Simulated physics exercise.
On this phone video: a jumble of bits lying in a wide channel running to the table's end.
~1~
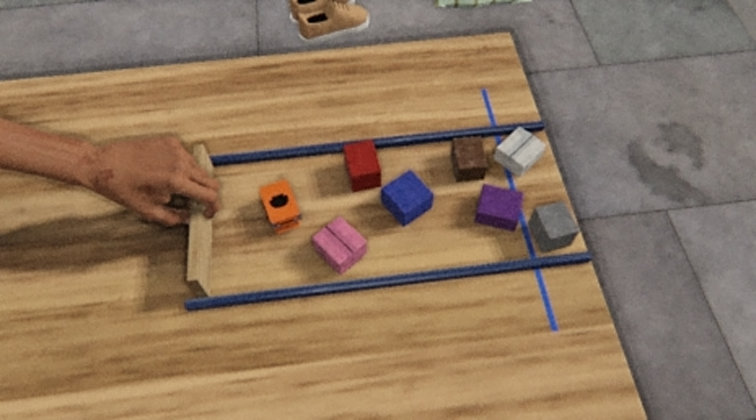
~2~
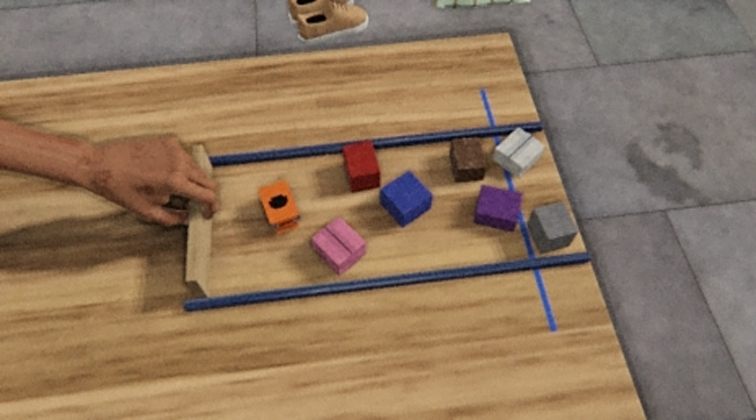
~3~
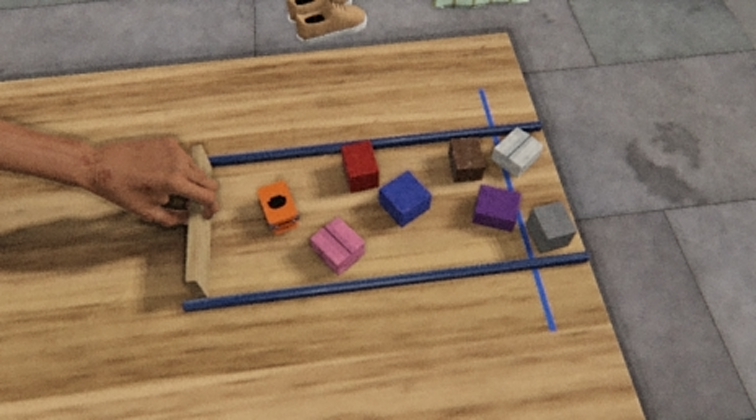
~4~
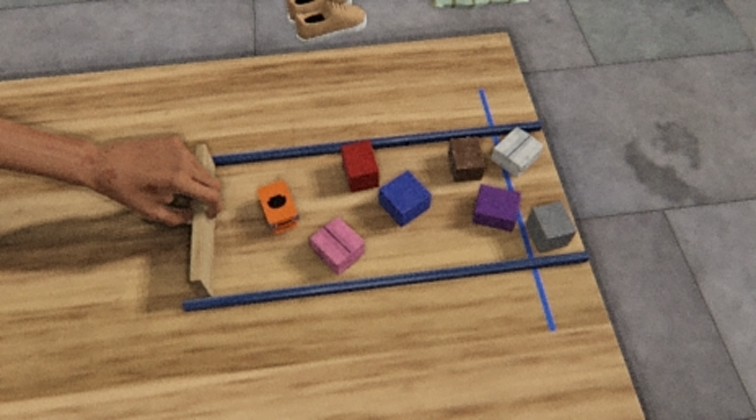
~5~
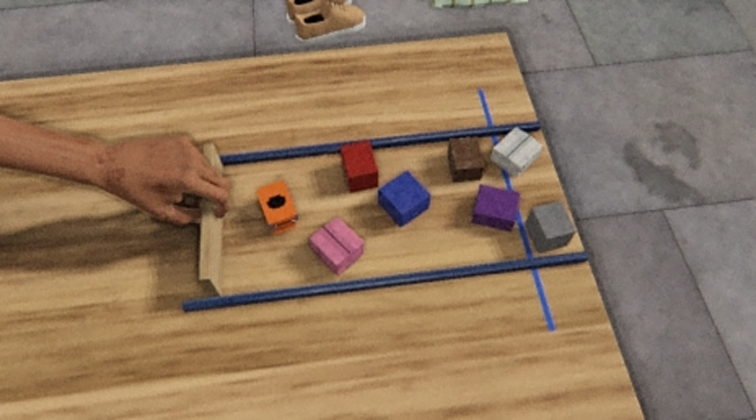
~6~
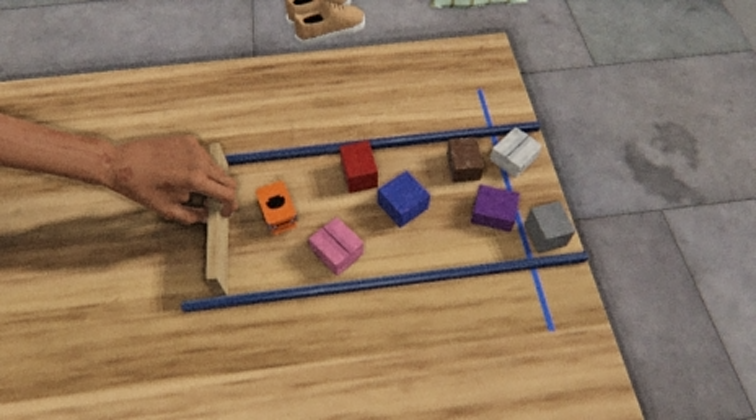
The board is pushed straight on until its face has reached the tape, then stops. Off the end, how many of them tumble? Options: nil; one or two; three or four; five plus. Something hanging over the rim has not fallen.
Three or four.
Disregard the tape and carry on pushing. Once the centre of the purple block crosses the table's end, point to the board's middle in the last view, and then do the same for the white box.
(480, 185) and (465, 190), roughly.
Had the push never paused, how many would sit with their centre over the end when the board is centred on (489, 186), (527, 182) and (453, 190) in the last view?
The counts would come out as 2, 5 and 0.
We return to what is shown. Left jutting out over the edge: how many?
I count 1 overhanging.
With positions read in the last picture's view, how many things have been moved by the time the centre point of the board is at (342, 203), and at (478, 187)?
Counting first: 3, next 8.
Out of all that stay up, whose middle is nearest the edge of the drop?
Result - the blue block.
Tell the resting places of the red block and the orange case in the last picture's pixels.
The red block ends at (524, 144) and the orange case at (525, 183).
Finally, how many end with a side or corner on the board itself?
The count in contact is 3.
Soon after, none off yet; grey block at rest near (549, 228); white box at rest near (516, 153); purple block at rest near (495, 208).
After that, none off yet; grey block displaced about its own width near (582, 227); white box displaced about its own width near (556, 156); purple block displaced well along near (558, 196).
In the end, the number that fall off is three or four; gone, brown block, purple block, white box and grey block.
